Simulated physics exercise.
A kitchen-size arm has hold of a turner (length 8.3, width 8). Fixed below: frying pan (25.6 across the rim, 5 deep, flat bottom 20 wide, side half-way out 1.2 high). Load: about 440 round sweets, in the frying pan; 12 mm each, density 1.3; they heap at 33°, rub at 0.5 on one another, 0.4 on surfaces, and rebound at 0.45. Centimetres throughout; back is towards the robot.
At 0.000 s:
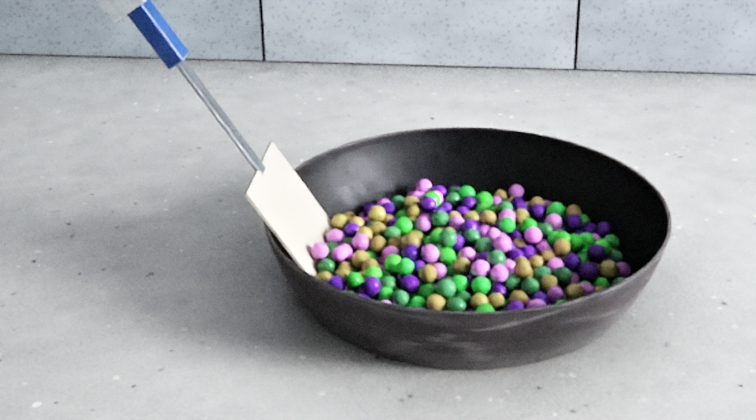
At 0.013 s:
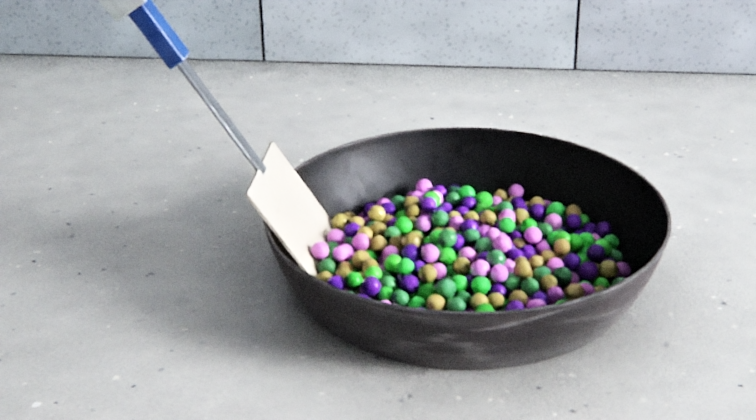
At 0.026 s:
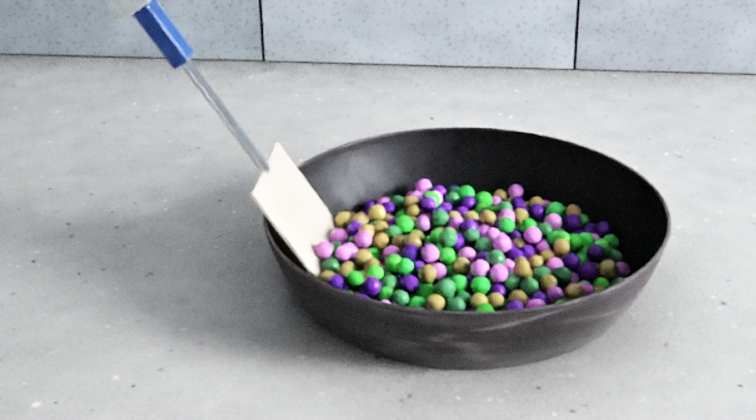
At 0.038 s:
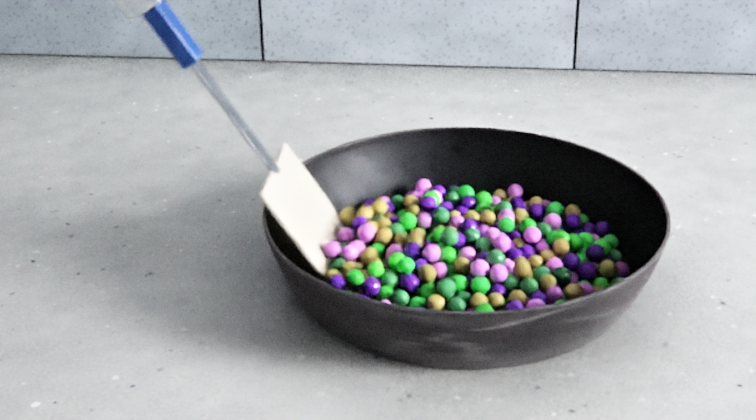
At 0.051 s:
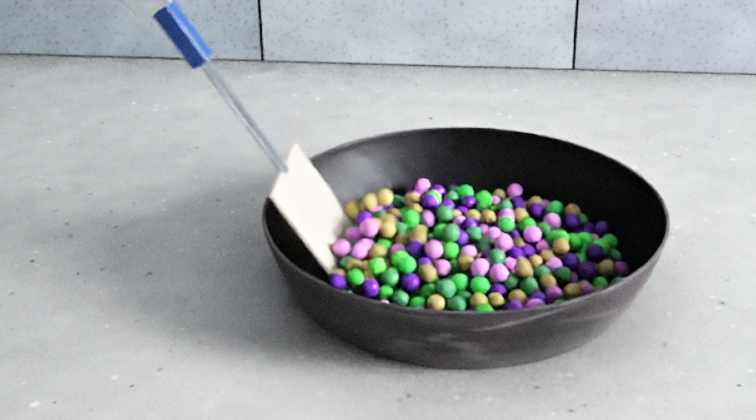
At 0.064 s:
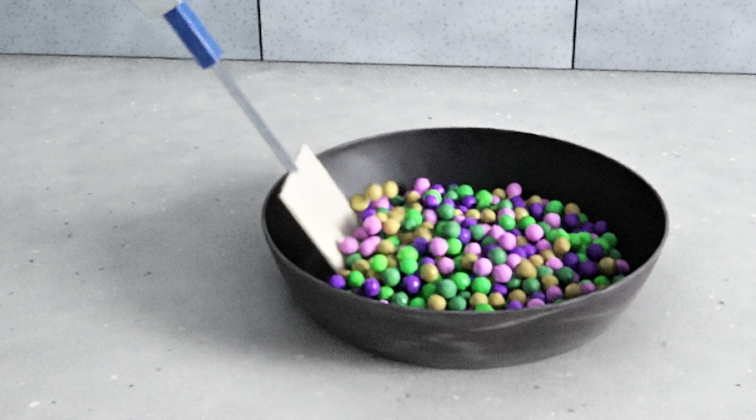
A turner with a blue handle and a pale blade rests at the left side of a dark frying pan, then slides slowly right, nudging the nearest purple, pink, green and tan round sweets slightly.
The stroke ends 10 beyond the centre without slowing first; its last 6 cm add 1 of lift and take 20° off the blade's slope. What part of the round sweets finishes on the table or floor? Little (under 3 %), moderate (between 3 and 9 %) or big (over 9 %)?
On the table or floor the share is moderate, between 3 and 9 %.
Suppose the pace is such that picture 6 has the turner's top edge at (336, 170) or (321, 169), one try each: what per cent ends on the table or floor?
Some 25 and 15 per cent.
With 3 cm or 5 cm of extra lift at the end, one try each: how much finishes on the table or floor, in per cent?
About 10 and 15 per cent.
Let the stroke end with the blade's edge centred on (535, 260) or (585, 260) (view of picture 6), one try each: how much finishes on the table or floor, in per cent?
About 0 and 0 per cent.
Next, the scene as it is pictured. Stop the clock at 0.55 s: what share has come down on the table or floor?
About 4 per cent.
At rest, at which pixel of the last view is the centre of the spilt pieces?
Near (705, 274).
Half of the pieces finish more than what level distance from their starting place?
Some 3 cm.
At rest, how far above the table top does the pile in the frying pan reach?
About 6.5 cm.
After 0.18 s, sloping 57°, highest piece 5 above the table; 437 in the frying pan.
After 0.29 s, sloping 51°, highest piece 6 above the table; 437 in the frying pan.
After 0.55 s, sloping 37°, highest piece 6 above the table; 415 in the frying pan, 19 on the table or floor, 3 on the blade or in flight.
After 1.60 s, sloping 37°, highest piece 6 above the table; 414 in the frying pan, 23 on the table or floor.
At rest, 414 in the frying pan, 23 on the table or floor. That is 5 % on the table or floor.
